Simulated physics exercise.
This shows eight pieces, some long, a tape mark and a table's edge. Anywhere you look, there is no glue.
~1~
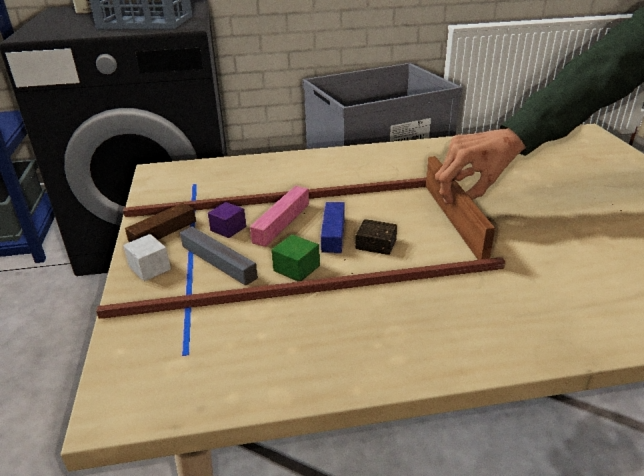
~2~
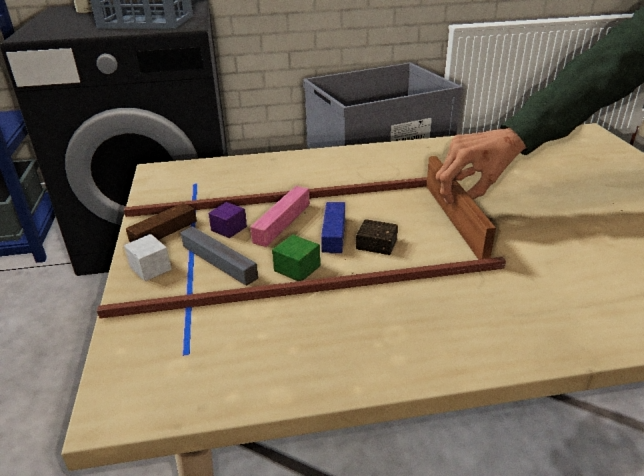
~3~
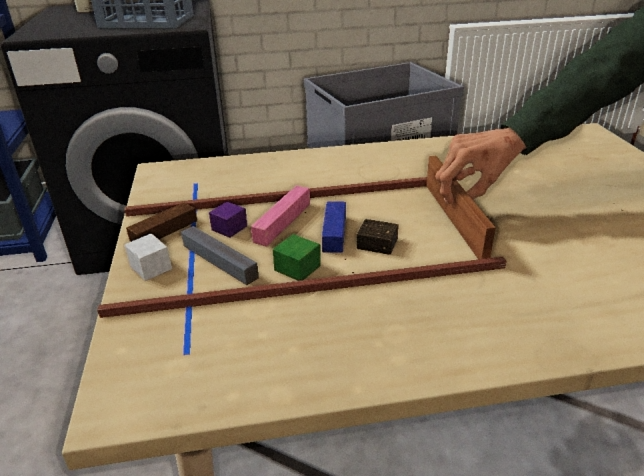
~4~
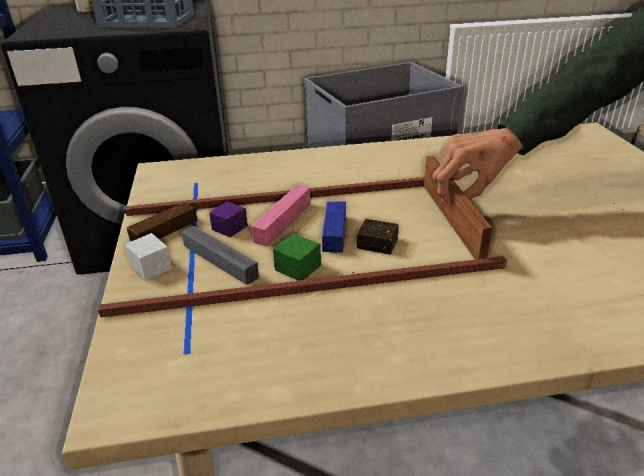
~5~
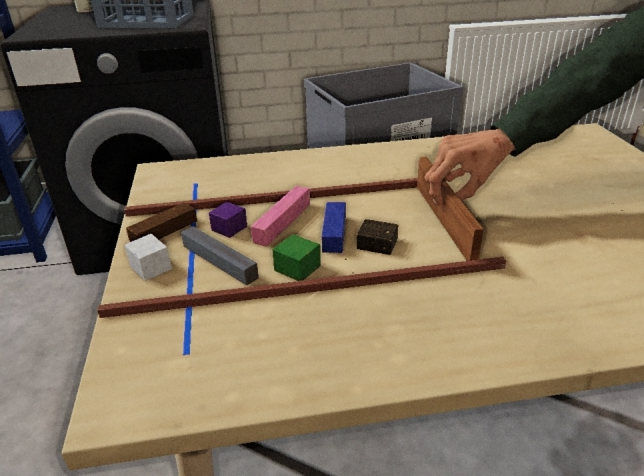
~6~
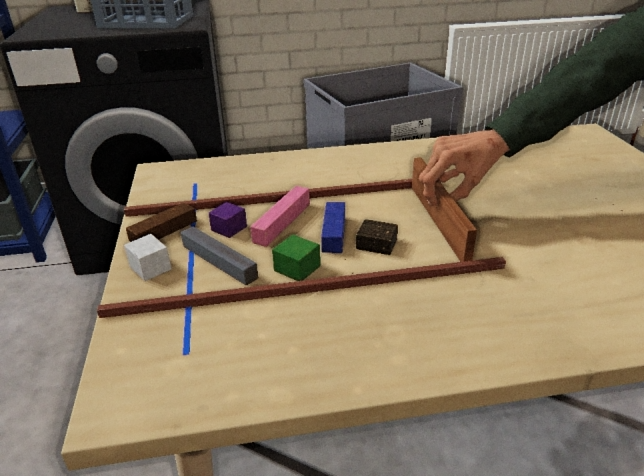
On a wooden table, a hand slides an upright board slightly left toward scattered coloured blocks.
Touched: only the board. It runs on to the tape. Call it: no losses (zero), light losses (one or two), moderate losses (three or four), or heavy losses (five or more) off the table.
Light losses.
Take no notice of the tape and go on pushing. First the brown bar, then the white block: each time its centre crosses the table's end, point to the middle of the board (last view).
First one: Around (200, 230). Other one: Around (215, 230).
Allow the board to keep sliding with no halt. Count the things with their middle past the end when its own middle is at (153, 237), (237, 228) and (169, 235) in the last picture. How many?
Per position: 5 / 0 / 3.
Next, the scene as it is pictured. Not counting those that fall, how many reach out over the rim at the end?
Count: 1.
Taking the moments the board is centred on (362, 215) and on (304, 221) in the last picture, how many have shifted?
The counts are 2 and 5.
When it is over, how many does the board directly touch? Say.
At rest, 3 are in contact.
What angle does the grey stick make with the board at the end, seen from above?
Some 0 degrees.
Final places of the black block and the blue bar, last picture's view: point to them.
Final positions - black block around (171, 265), blue bar around (161, 242).
Soon after, none off yet; white block at rest near (148, 257); brown bar at rest near (163, 224); grey stick at rest near (218, 254).
After that, none off yet; white block at rest near (148, 257); brown bar at rest near (163, 224); grey stick displaced a little near (188, 262).
In the end, the number that fall off is one or two; gone, brown bar and white block.
